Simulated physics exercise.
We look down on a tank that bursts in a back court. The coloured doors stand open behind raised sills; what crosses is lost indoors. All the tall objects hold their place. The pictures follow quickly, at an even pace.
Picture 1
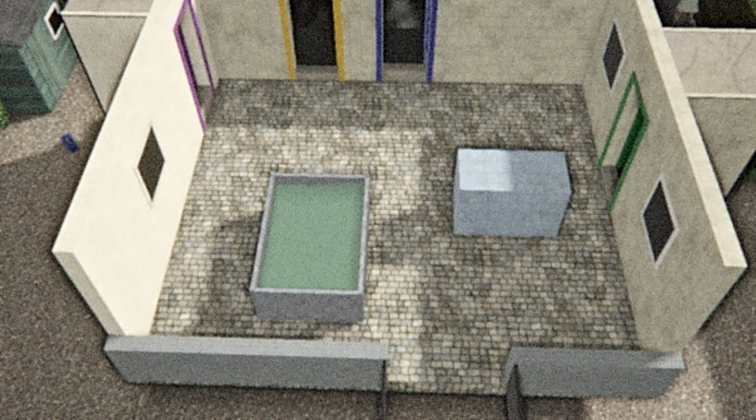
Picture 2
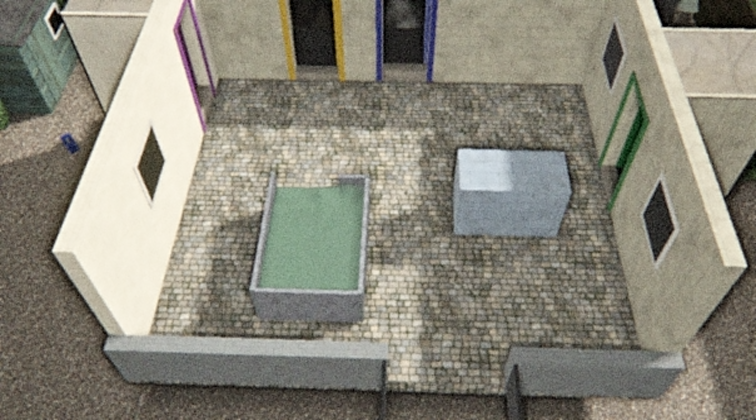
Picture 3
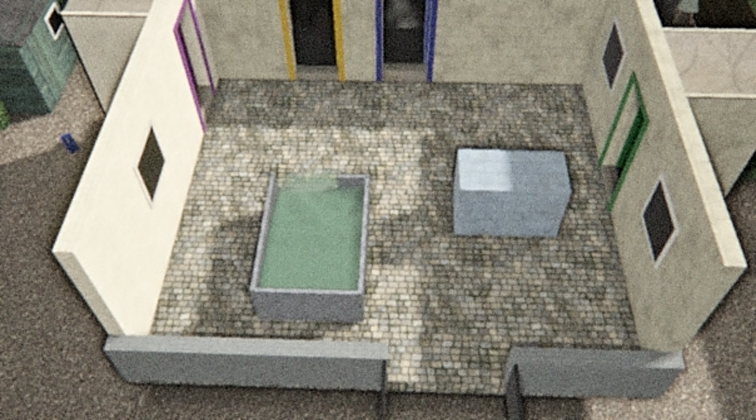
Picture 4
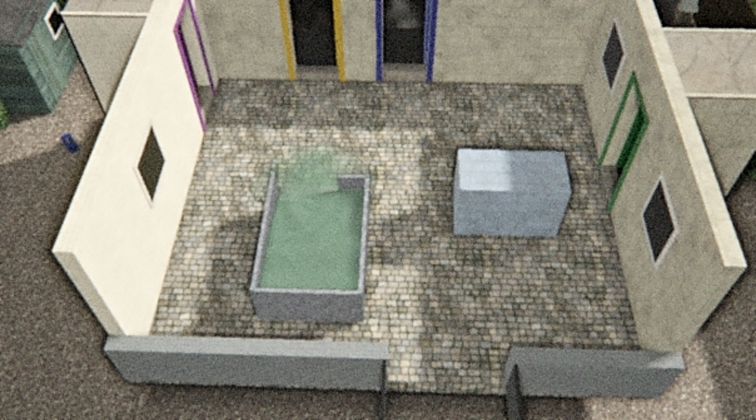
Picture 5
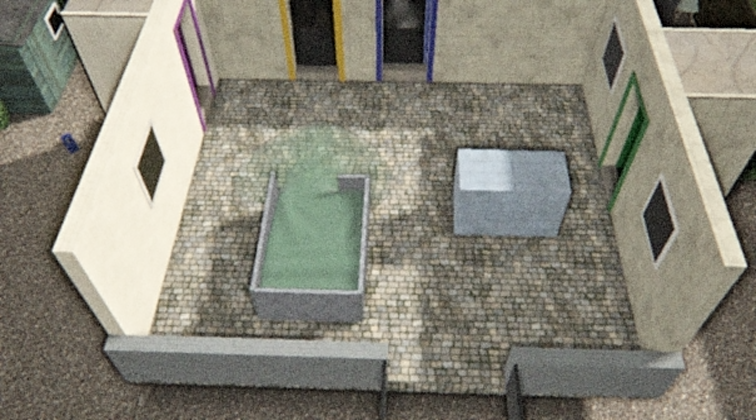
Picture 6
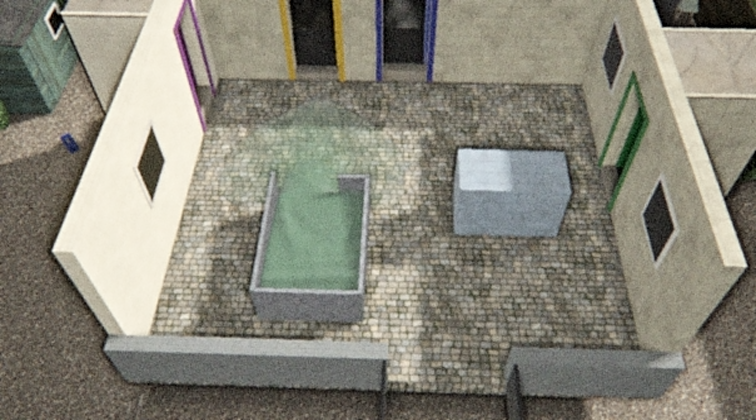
Green water pours through a gap in the tank's far side and spreads across the paving.
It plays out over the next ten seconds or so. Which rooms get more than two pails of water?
In the end: The blue door admits no more than that; the yellow door lets in a lot; the green door admits no more than that; the purple door admits no more than that.
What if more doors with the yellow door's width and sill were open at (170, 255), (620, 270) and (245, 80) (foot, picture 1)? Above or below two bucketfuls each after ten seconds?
One after the other: Lets less in, holds, floods.
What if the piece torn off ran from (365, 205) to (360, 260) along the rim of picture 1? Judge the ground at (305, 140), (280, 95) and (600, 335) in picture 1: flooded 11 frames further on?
In turn: Dry, no water, awash.
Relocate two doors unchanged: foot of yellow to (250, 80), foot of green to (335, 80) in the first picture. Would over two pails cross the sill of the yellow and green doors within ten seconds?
In short: The yellow door floods; the green door is over.
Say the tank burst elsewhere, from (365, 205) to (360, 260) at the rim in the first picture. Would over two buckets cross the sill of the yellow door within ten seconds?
One by one: The yellow one lets less in.
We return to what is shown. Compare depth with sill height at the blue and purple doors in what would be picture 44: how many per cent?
In turn 40 and 40 per cent.
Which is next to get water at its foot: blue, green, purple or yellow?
That is the one in yellow.
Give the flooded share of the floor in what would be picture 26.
I make it 40 per cent.
A moment on, water covers 30 % of the floor; the blue door wet at the sill, nothing in, the yellow door under two buckets in, the green door not reached, the purple door wet at the sill, nothing in.
Next, water covers 30 % of the floor; the blue door wet at the sill, nothing in, the yellow door over two buckets in, the green door not reached, the purple door wet at the sill, nothing in.
Then, water covers 40 % of the floor; the blue door wet at the sill, nothing in, the yellow door far over two buckets in, the green door not reached, the purple door wet at the sill, nothing in.
Later, water covers 70 % of the floor; the blue door wet at the sill, nothing in, the yellow door far over two buckets in, the green door wet at the sill, nothing in, the purple door wet at the sill, nothing in.
In the end, water covers 90 % of the floor; the blue door wet at the sill, nothing in, the yellow door far over two buckets in, the green door wet at the sill, nothing in, the purple door wet at the sill, nothing in.
